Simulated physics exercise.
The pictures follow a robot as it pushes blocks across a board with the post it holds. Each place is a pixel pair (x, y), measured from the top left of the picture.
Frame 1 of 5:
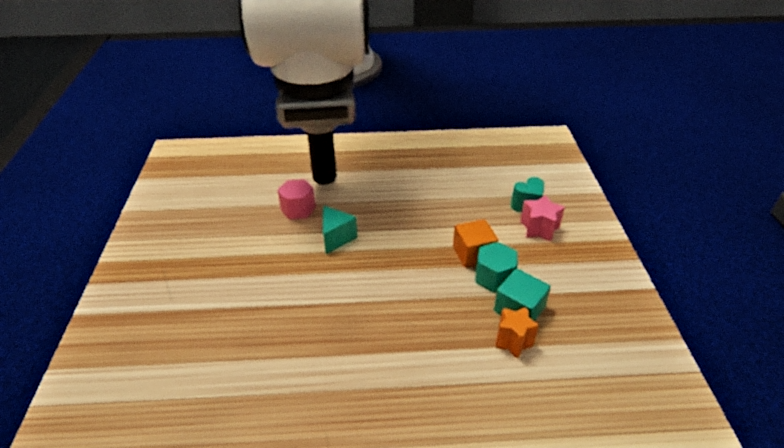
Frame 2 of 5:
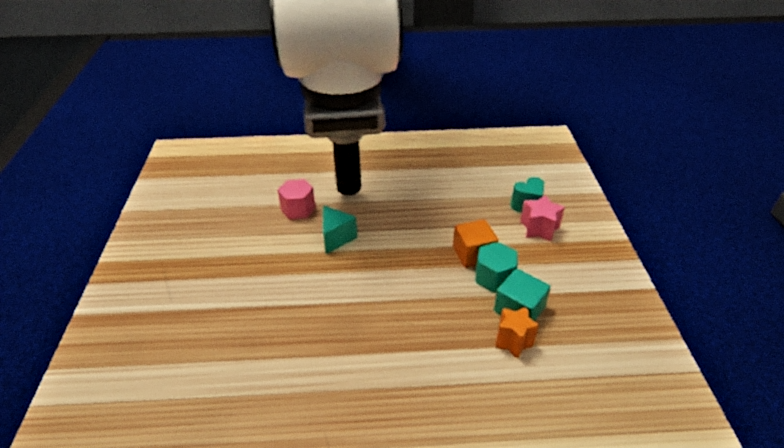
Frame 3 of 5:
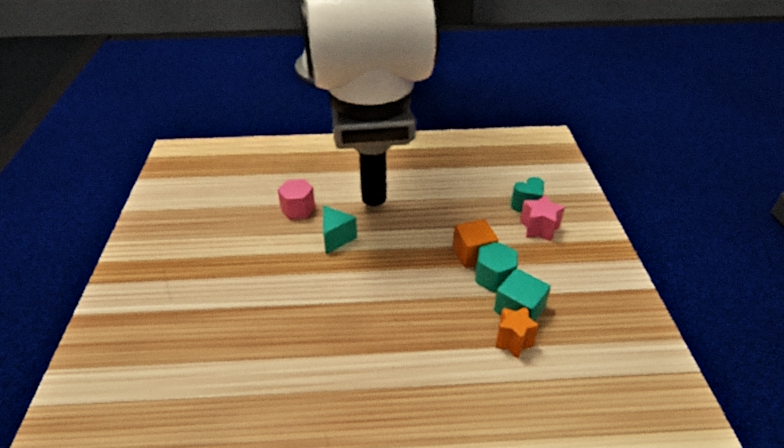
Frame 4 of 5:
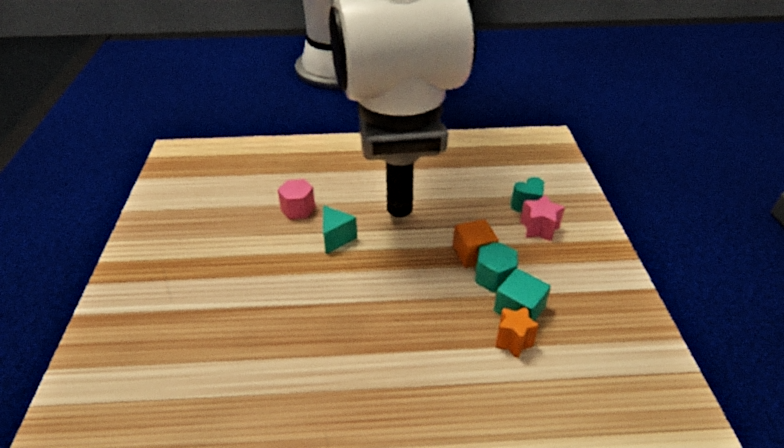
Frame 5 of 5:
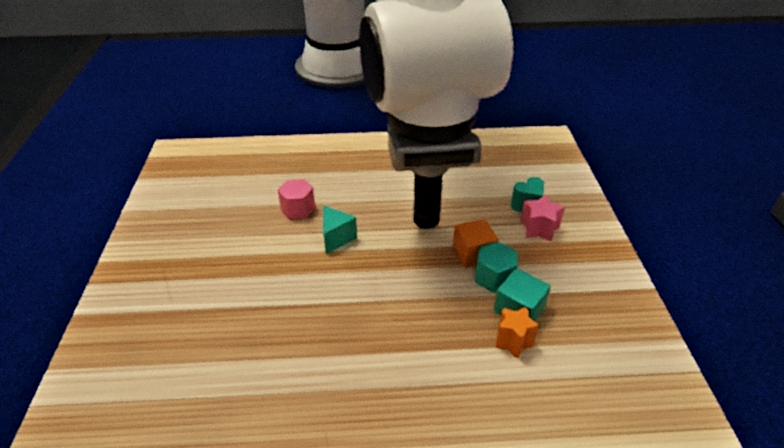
At the start, a white robot arm holds a dark post near the far edge of a striped wooden board, above scattered pink, green and orange blocks. The arm then moves the post steadily right and slightly nearer, ending just left of the orange cube, while every block stays still.
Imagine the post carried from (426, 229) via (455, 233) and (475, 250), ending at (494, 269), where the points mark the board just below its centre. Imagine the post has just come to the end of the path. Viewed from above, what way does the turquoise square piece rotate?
Turns clockwise.
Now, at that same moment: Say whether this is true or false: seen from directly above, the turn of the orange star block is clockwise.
This is true.
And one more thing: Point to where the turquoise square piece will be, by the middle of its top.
The middle of its top is at (563, 323).
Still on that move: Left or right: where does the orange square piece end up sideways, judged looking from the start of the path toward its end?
Towards the right-hand side.
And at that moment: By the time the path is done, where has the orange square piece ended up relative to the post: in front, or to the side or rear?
Still in front.
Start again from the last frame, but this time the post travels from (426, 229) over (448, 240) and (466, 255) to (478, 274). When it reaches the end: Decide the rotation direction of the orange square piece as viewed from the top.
Its spin: Anticlockwise.
On the path given first. One third of the way, post at (457, 225); nothing pushed yet.
Two thirds of the way, post at (477, 241); orange square piece at (498, 248); turquoise hexagonal block at (525, 270); orange star block at (515, 326), turned 20° clockwise; turquoise square piece at (541, 301), turned 30° clockwise.
At the end, post at (495, 260); orange square piece at (521, 267), turned 20° anticlockwise; turquoise hexagonal block at (554, 288), turned 15° anticlockwise; orange star block at (515, 326), turned 20° clockwise; turquoise square piece at (563, 323), turned 65° clockwise.
